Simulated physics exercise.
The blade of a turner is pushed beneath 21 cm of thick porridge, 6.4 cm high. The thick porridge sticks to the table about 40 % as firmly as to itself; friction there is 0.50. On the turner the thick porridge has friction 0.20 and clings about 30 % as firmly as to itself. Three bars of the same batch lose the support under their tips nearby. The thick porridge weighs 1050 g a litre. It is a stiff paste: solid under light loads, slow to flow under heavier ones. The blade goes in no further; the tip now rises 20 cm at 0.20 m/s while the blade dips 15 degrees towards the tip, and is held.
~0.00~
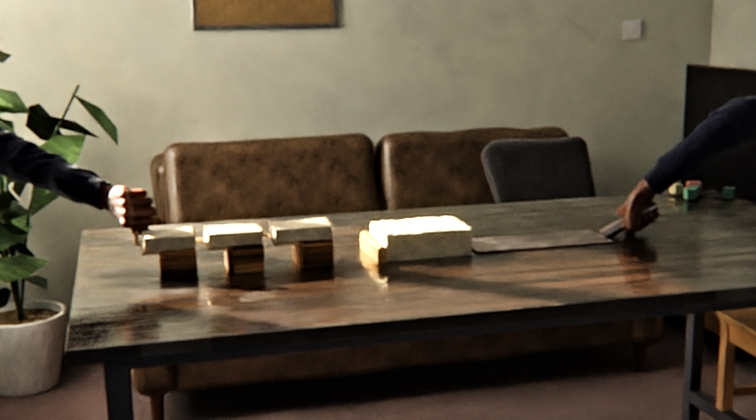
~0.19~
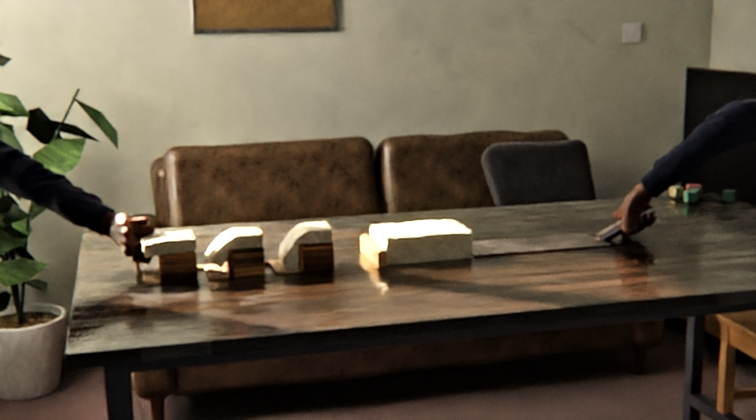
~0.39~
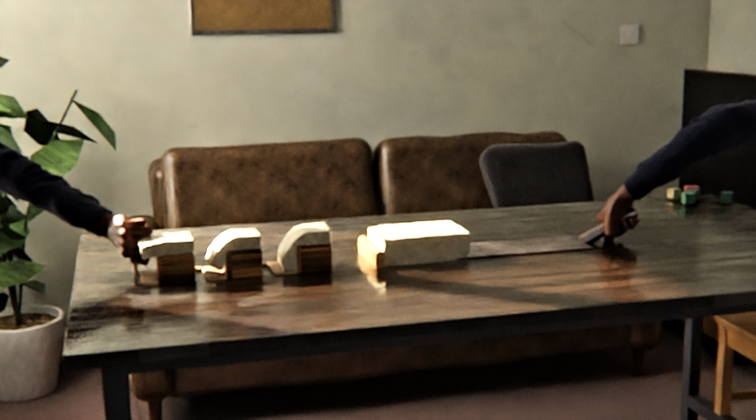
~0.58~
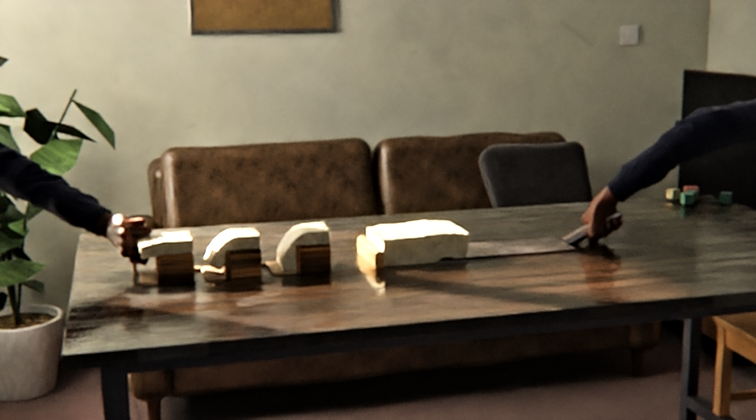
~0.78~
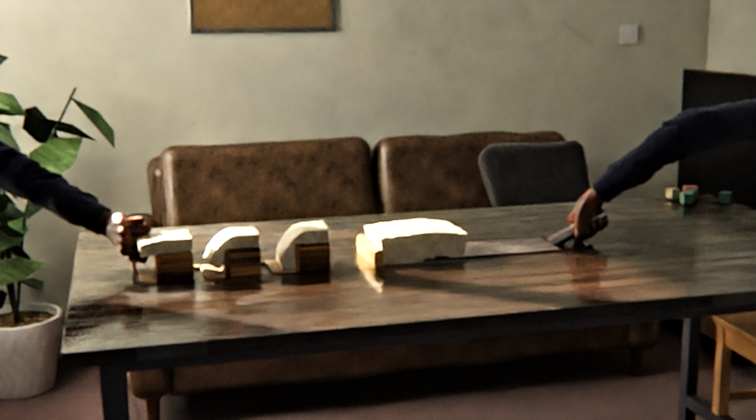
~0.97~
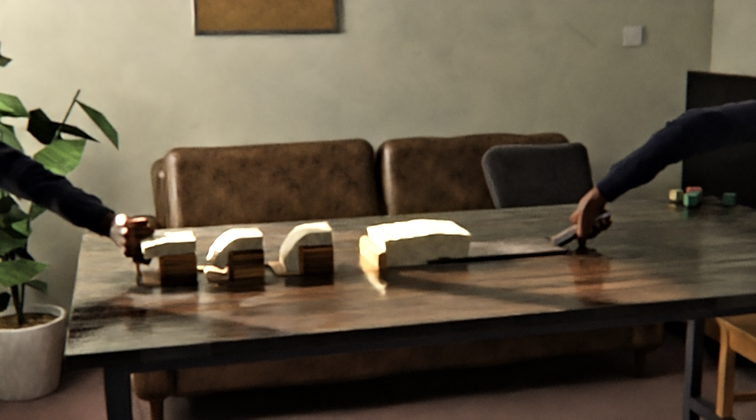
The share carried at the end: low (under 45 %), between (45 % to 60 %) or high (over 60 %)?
Expect between, that is 45 % to 60 %.
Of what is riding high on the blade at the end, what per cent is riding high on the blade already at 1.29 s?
About 10 %.
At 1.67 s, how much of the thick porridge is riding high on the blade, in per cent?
Near 50 %.
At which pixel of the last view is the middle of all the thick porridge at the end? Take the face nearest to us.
Near (424, 205).
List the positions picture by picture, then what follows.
The first picture shows handle end of the blade at (616, 243), not yet moved; top of the thick porridge at (429, 232); bar tips down by 0, 0, 0 (left to right).
The second picture shows handle end of the blade at (612, 246), moved 10 mm; top of the thick porridge at (430, 235); bar tips down by 6 mm, 4.0 cm, 6.1 cm (left to right).
The third picture shows handle end of the blade at (594, 249), moved 5.1 cm; top of the thick porridge at (466, 233); bar tips down by 7 mm, 4.5 cm, 6.2 cm (left to right).
The fourth picture shows handle end of the blade at (578, 250), moved 9.3 cm; top of the thick porridge at (437, 233); bar tips down by 8 mm, 4.5 cm, 6.2 cm (left to right).
The fifth picture shows handle end of the blade at (563, 251), moved 13 cm; top of the thick porridge at (431, 232); bar tips down by 8 mm, 4.5 cm, 6.2 cm (left to right).
The sixth picture shows handle end of the blade at (566, 251), moved 13 cm; top of the thick porridge at (437, 233); bar tips down by 8 mm, 4.5 cm, 6.2 cm (left to right).
After 1.29 s, the tip is 6.7 cm up.
After 1.67 s, the tip is 14 cm up.
After 2.05 s, the tip is 20 cm up and 52 % is riding high on the blade.
After 2.43 s, the tip is 20 cm up and 52 % is riding high on the blade.
After 2.53 s, at the end, the tip is 20 cm up and 52 % is riding high on the blade.
